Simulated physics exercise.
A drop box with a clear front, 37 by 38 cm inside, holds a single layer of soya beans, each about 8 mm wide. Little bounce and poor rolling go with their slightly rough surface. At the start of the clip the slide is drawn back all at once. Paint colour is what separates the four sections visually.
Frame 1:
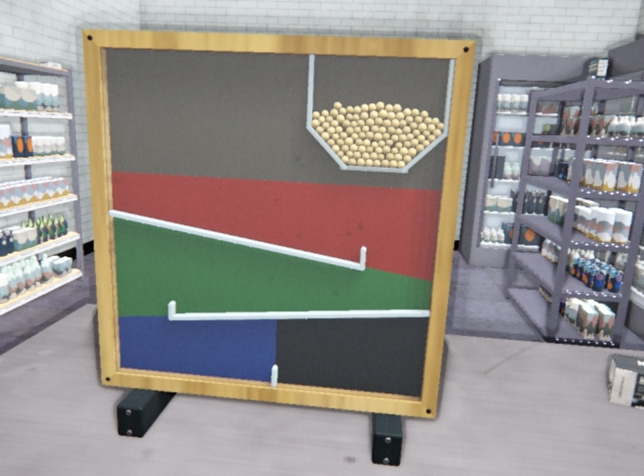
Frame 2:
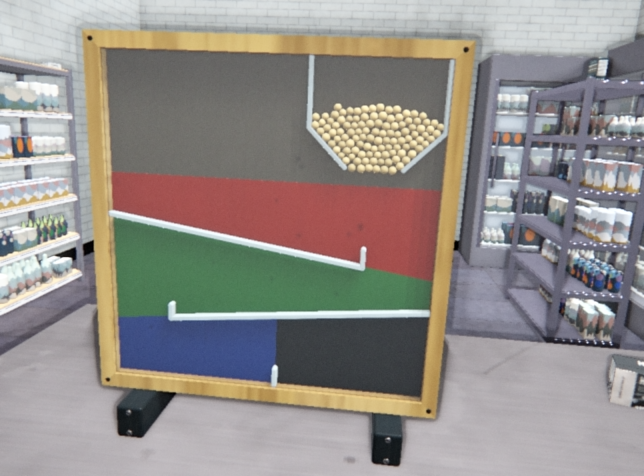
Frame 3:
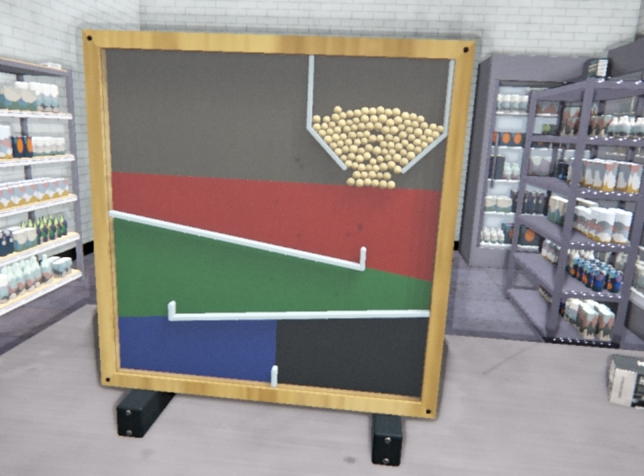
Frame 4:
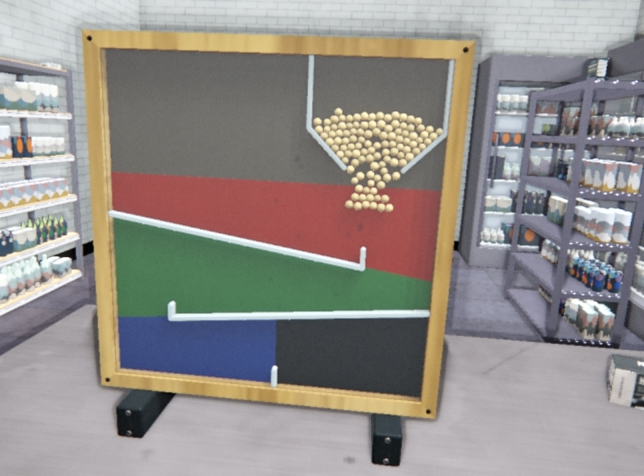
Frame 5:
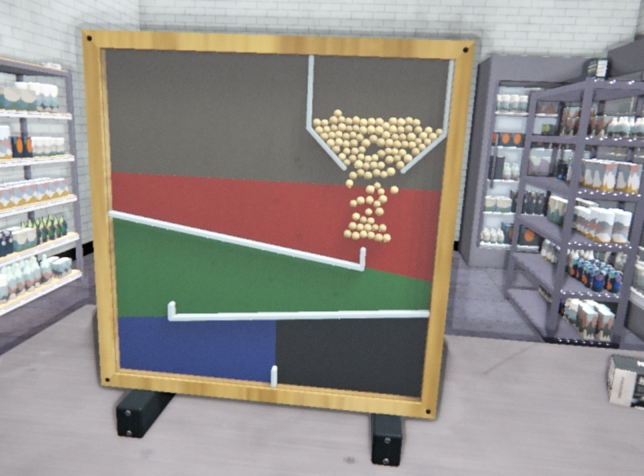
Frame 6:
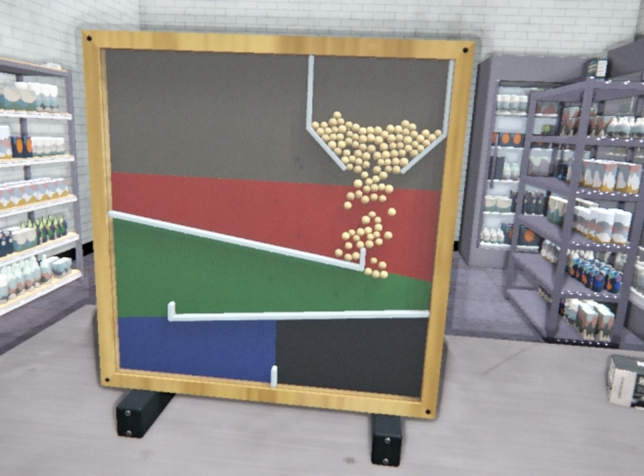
In a shop with stocked shelves, a wood-framed board painted grey, red, green, blue and black holds a pile of small tan balls in a funnel at upper right. The funnel's bottom piece disappears, and balls drop in a widening stream past the red area, some bouncing around the upper ramp's raised end.
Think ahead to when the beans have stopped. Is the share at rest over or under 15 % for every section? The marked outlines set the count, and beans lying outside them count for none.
Red section over, blue section under, green section over, black section under 15 %.
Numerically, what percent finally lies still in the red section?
Close to 30 per cent of the load rests there.
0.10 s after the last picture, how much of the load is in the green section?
The share there is close to 25 per cent.
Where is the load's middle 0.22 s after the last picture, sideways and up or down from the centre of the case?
I'd put it near 11 centimetres to the right and 3 centimetres below.
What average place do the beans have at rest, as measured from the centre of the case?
The middle sits around 9 cm right of it and 6 cm below it.
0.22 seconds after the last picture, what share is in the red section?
Roughly 50 per cent.
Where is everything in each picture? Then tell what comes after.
In the first frame, about 110 beans; beans' middle (378, 137); red (290, 217), blue (200, 346), green (239, 278), black (351, 352); slide (342, 168) to (406, 171).
In the second frame, beans' middle (375, 132); 2 out, lowest bean (392, 171).
In the third frame, beans' middle (372, 139); 11 out, lowest bean (391, 185).
In the fourth frame, beans' middle (371, 151); 24 out, lowest bean (381, 208).
In the fifth frame, beans' middle (375, 158); 32 out, lowest bean (379, 238).
In the sixth frame, beans' middle (377, 170); 42 out, lowest bean (376, 275); wall ends (363, 251), (171, 305), (274, 370), (312, 54) to (344, 168), (403, 171) to (452, 58).
Then, 0.10 s later than the last picture, the beans' middle is 11 cm right of and 2 cm above the centre; red 40 %, green 25 %.
Then, 0.22 s later than the last picture, the beans' middle is 11 cm right of and 3 cm below the centre; red 50 %, green 45 %.
Then, 0.45 s later than the last picture, the beans' middle is 9 cm right of and 5 cm below the centre; red 30 %, green 70 %.
All still 1.4 s after it, red 30 %, blue 0 %, green 70 %, black 0 %.
